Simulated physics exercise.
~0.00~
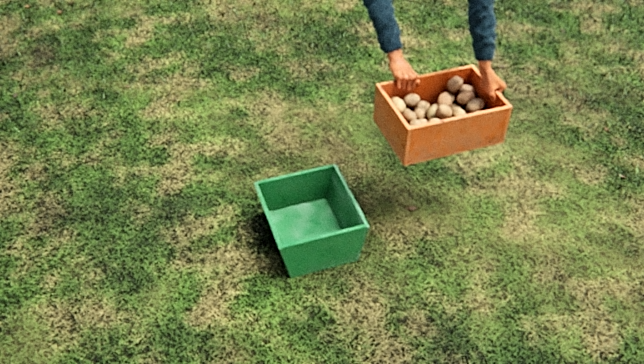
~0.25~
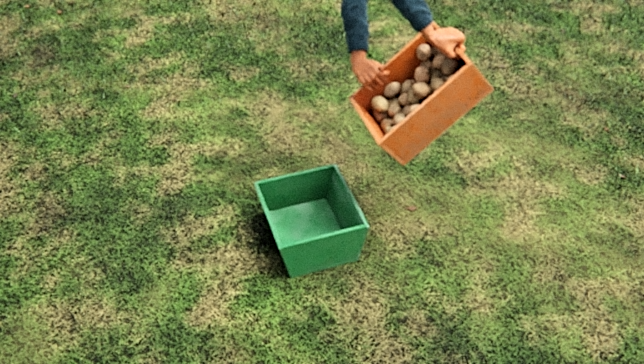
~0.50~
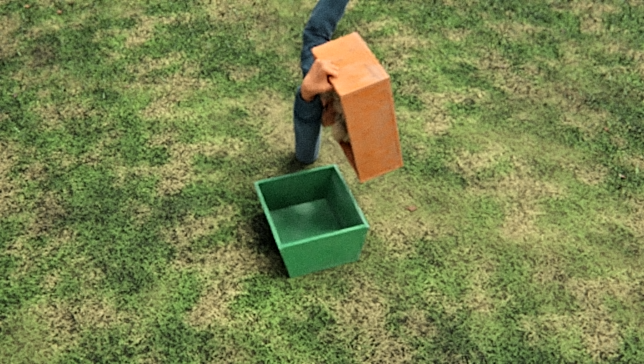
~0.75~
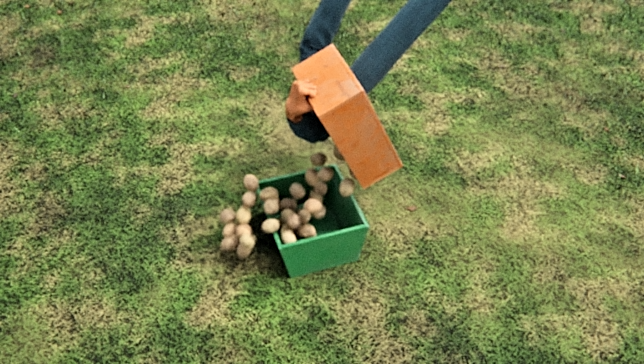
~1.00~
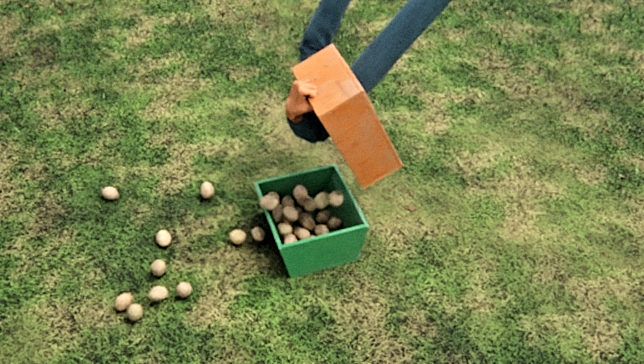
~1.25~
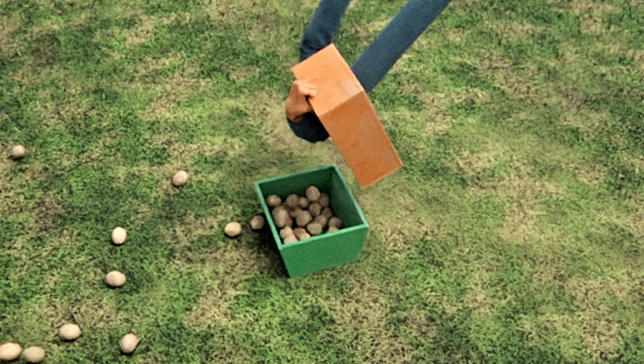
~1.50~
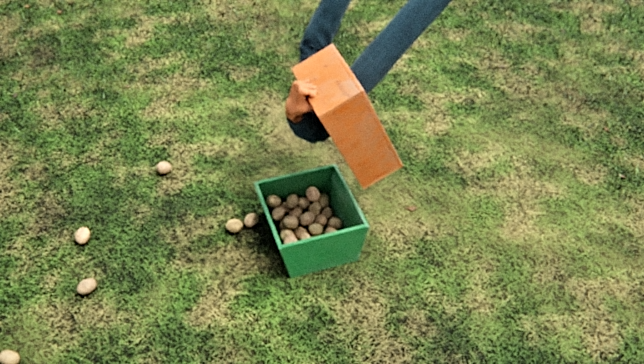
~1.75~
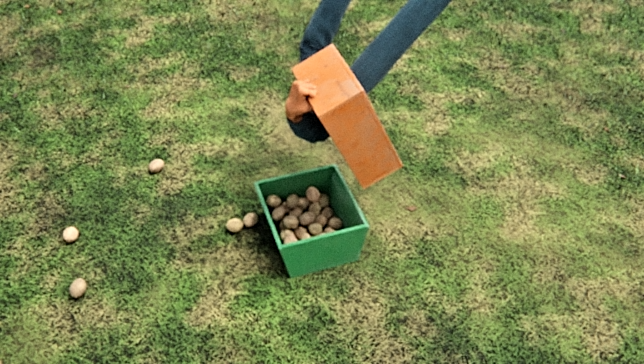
On a patchy lawn, two hands tipped an orange box of potatoes over a green one, and most tumbled inside while several spilled out to the left and rolled across the grass, a few coming to rest there and some leaving view.
